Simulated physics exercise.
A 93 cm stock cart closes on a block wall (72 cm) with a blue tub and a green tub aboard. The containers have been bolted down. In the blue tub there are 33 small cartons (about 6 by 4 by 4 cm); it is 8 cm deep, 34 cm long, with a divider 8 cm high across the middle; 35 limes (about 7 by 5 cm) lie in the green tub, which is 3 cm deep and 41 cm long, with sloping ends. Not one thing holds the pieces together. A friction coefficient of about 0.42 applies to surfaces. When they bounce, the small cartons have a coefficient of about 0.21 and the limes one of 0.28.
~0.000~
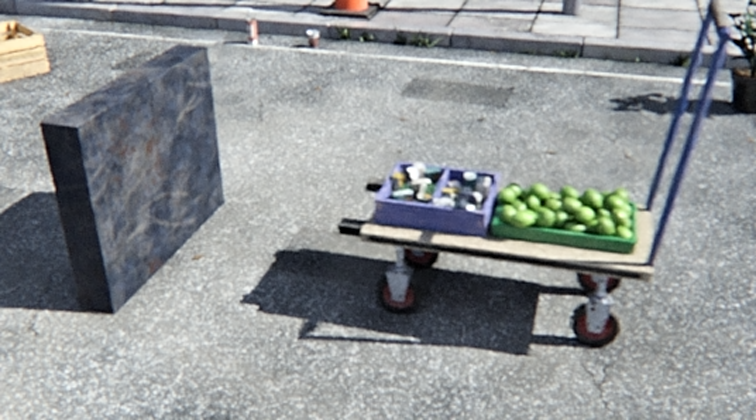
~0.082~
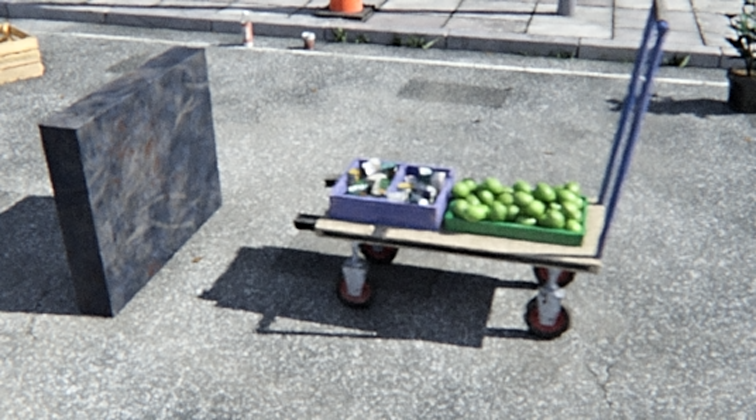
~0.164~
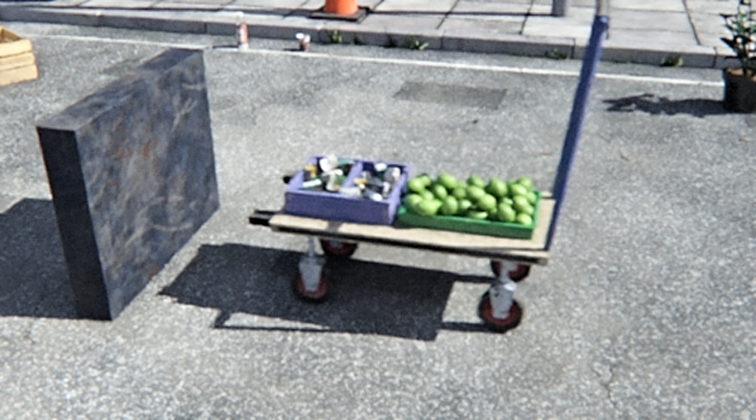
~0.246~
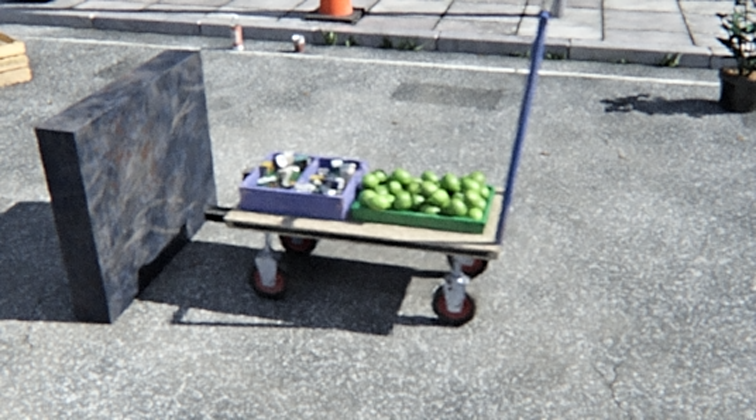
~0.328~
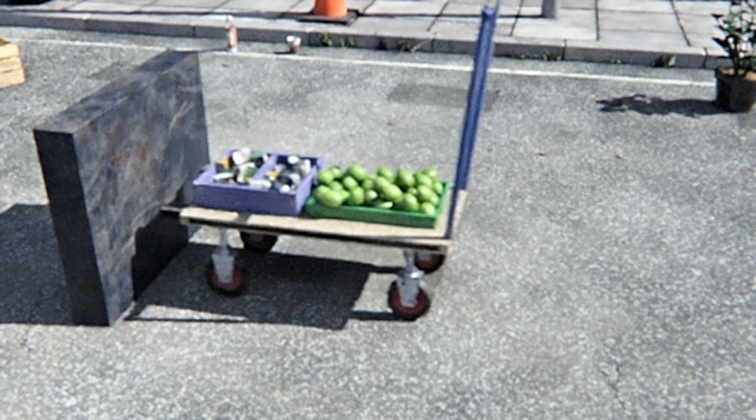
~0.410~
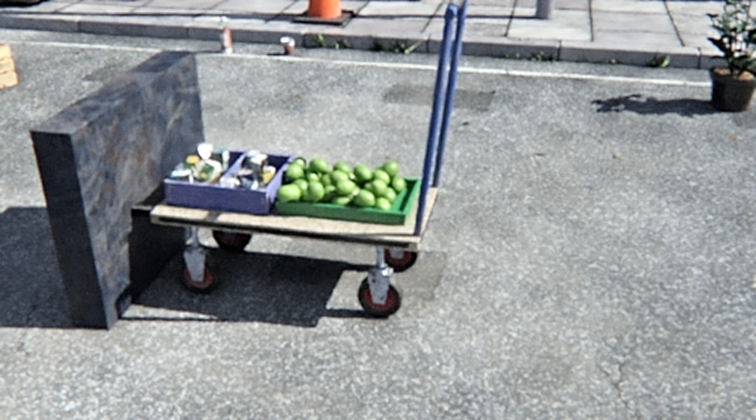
Flatbed cart carrying a blue tub of small items and a green tub of round green fruit rolling left to a dark block wall.
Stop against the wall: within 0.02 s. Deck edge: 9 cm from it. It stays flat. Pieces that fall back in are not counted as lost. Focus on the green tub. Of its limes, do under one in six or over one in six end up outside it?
Losses: Past one sixth.
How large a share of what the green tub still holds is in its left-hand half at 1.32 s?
Roughly 70 percent of the remaining load.
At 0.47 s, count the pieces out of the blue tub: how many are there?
Blue tub - close to 0.
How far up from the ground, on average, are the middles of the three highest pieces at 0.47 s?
Roughly 48 centimetres.
After 0.47 s, the blue tub has all 33 and the green tub is down by 3 of 35.
After 0.59 s, the blue tub is down by 1 of 33 and the green tub is down by 7 of 35.
After 0.82 s, the blue tub is down by 1 of 33 and the green tub is down by 8 of 35.
When it is over (at 1.32 s), the blue tub is down by 1 of 33 and the green tub is down by 9 of 35. Asked share, 9 of 35, 26 per cent.
